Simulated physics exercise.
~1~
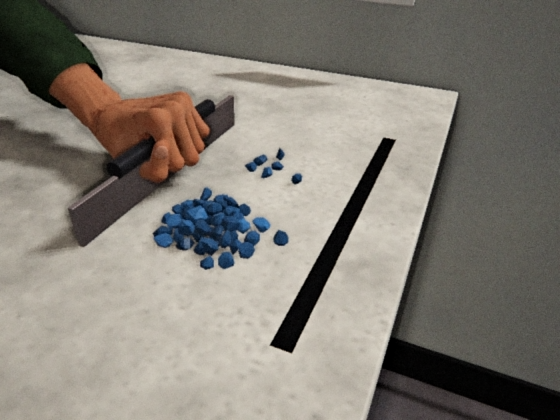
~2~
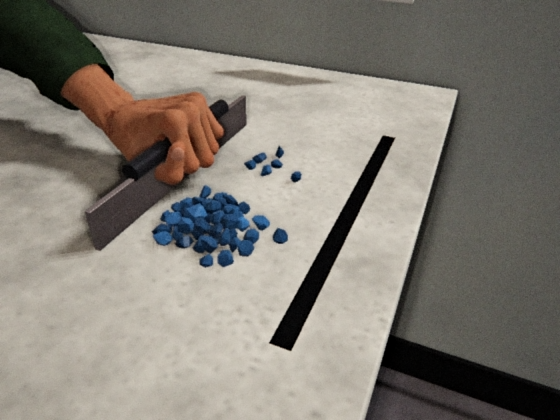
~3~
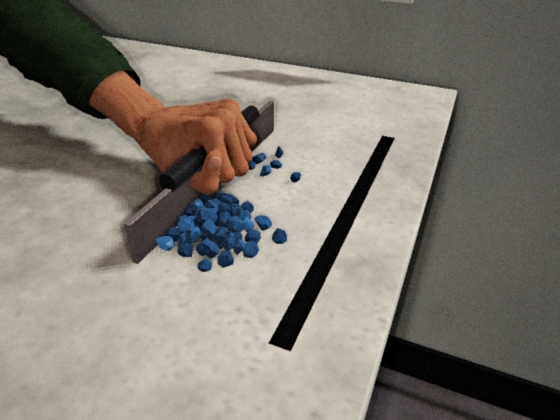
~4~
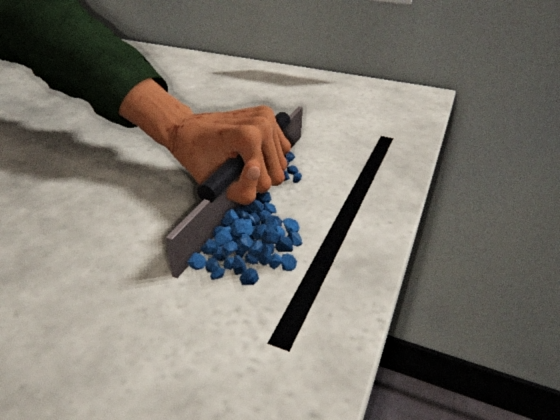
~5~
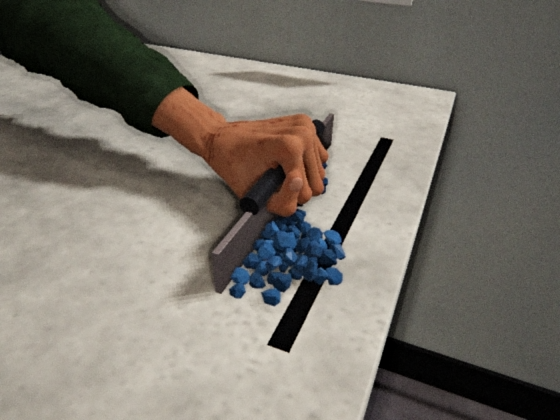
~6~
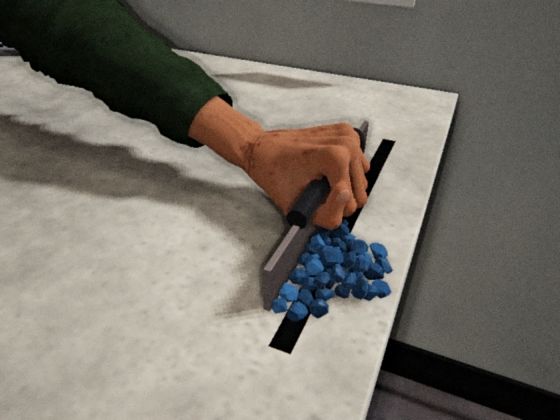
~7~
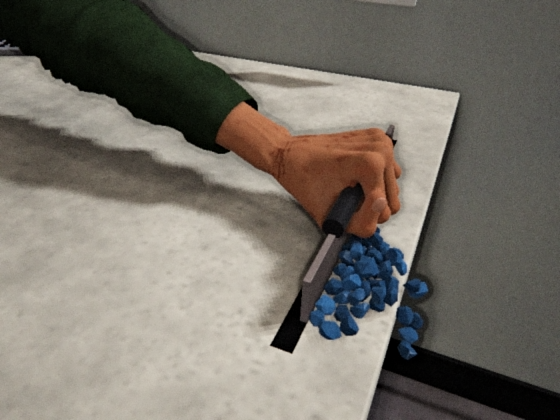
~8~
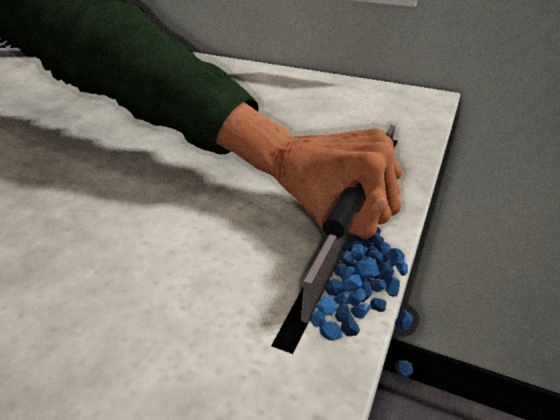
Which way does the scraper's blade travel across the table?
The blade travels to the right, pushing the blue pieces toward the table's right edge.
